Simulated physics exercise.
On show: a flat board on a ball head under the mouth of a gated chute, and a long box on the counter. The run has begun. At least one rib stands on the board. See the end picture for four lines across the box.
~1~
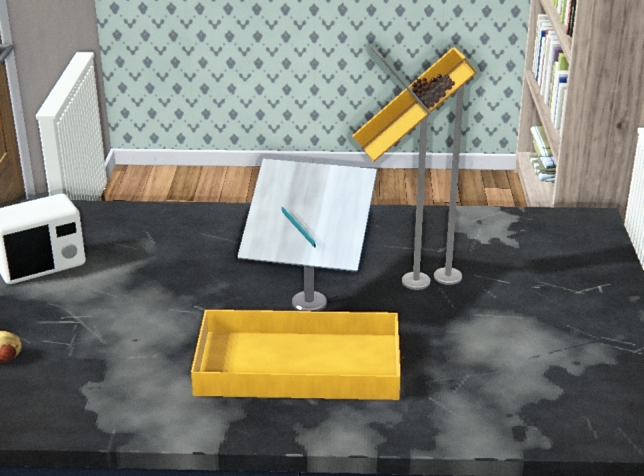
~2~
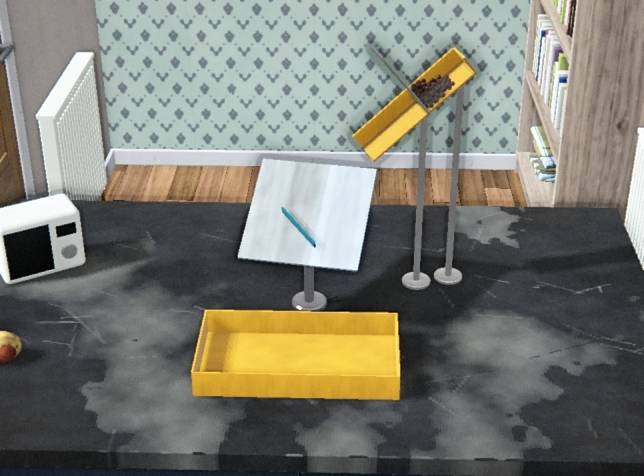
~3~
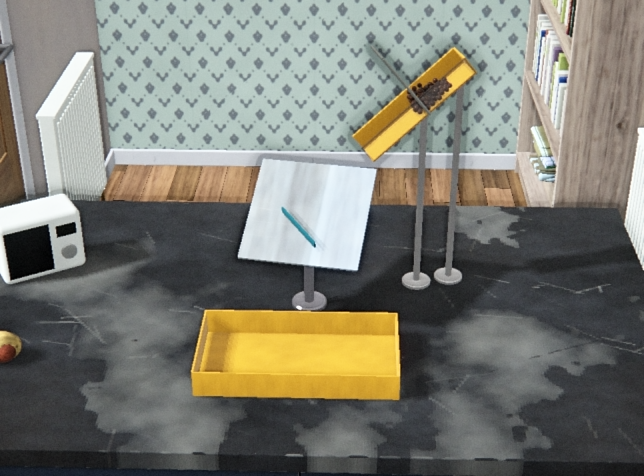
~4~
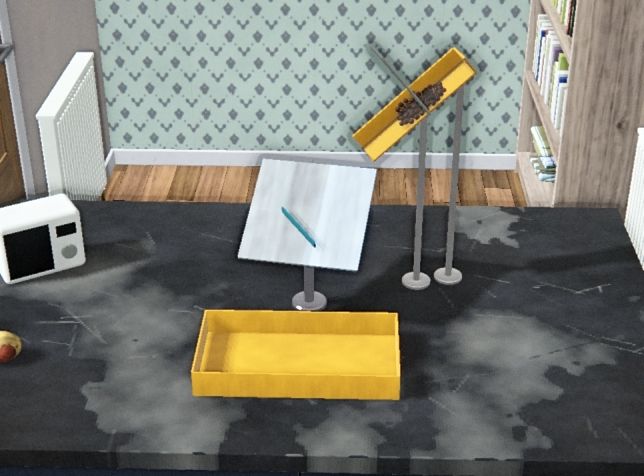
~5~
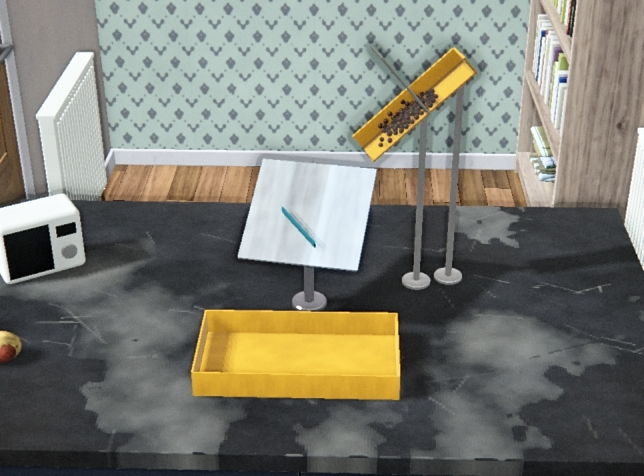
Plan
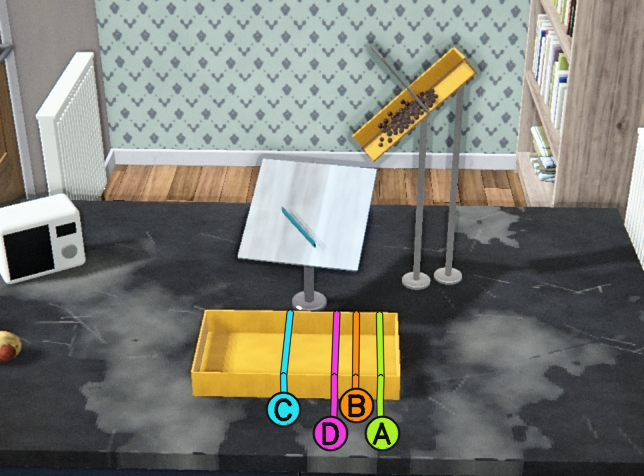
Small brown balls slide down a sloping yellow chute above a tilted board and an empty yellow box.
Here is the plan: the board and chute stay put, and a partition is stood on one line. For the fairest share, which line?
D beats the others.
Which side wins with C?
Right.
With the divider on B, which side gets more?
Left.
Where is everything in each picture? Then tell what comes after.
The first frame shows load behind the gate at (430, 93), chocolate balls; lip of the chute at (369, 156), sloping fairly steeply.
The second frame shows middle of the board at (308, 212), tilted fairly steeply; middle of its low edge at (297, 264); of its high edge at (319, 164).
The third frame shows front corners of the box at (192, 372) and (399, 376), empty; front of the load at (416, 110).
The fourth frame shows middle of the load at (420, 102); its front at (402, 124), about a third of the way to the lip; rib from (282, 207) to (314, 242).
The fifth frame shows middle of the load at (408, 113); its front at (381, 145), most of the way to the lip.
On the marked copy, line A crosses the front rim at (380, 376); line B crosses the front rim at (355, 375); line C crosses the front rim at (283, 374); line D crosses the front rim at (334, 375).
With A, of what is caught, nearly all on the left of the divider, a small part on the right.
With B, of what is caught, most on the left of the divider, a small part on the right.
With C, of what is caught, a small part on the left of the divider, most on the right.
With D, of what is caught, about a third on the left of the divider, about two thirds on the right.
